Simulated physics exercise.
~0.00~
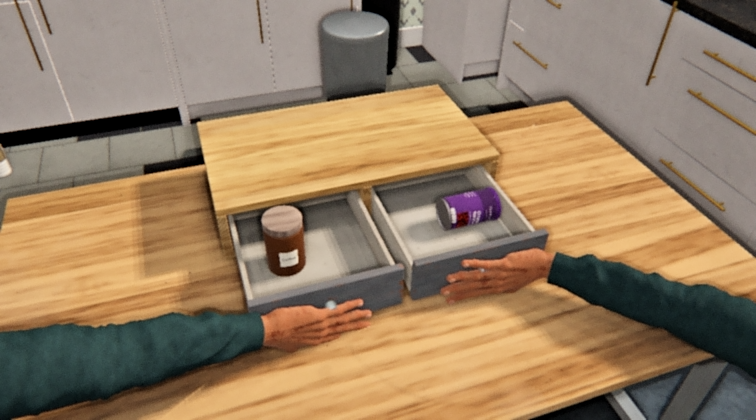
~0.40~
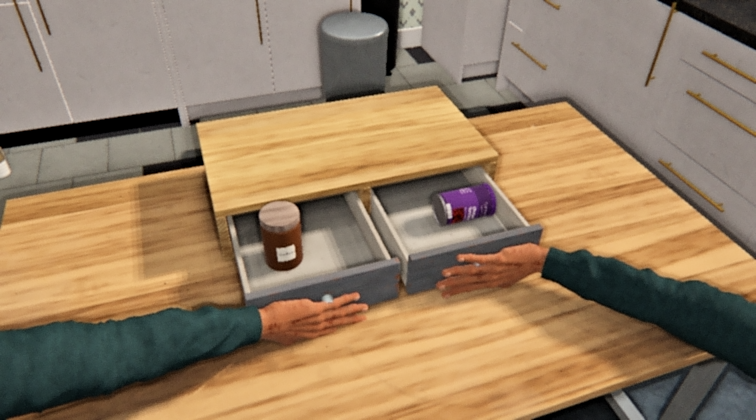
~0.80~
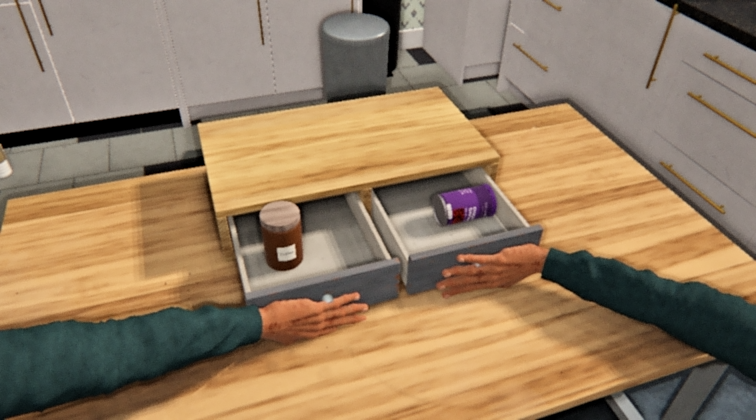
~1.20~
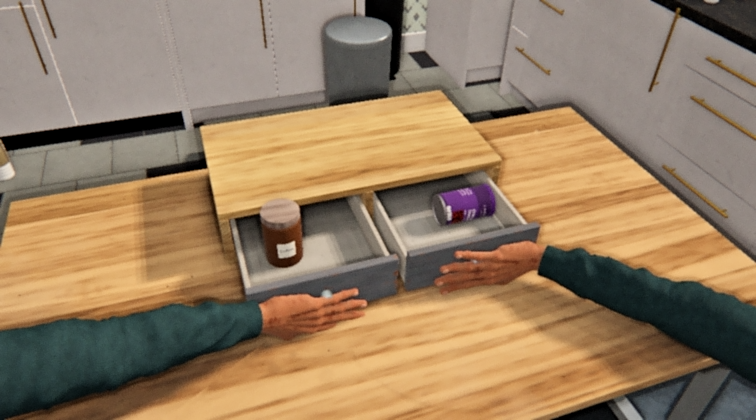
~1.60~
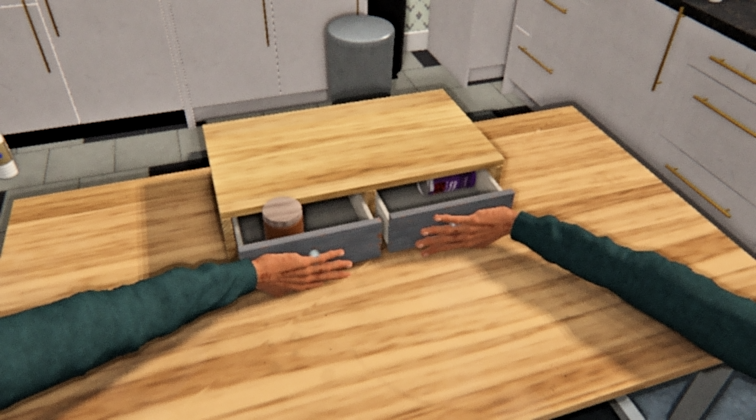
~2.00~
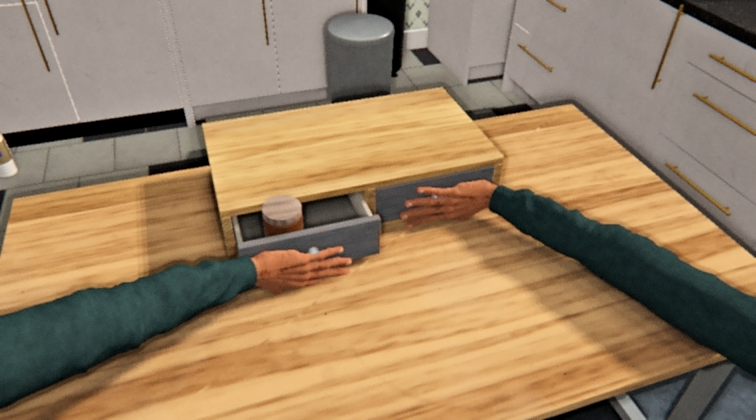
In this clip, two hands push in the open drawers of a small wooden chest, the left holding an upright brown jar and the right a purple tin on its side. The right drawer closes, while the left stops partway with the jar still showing.
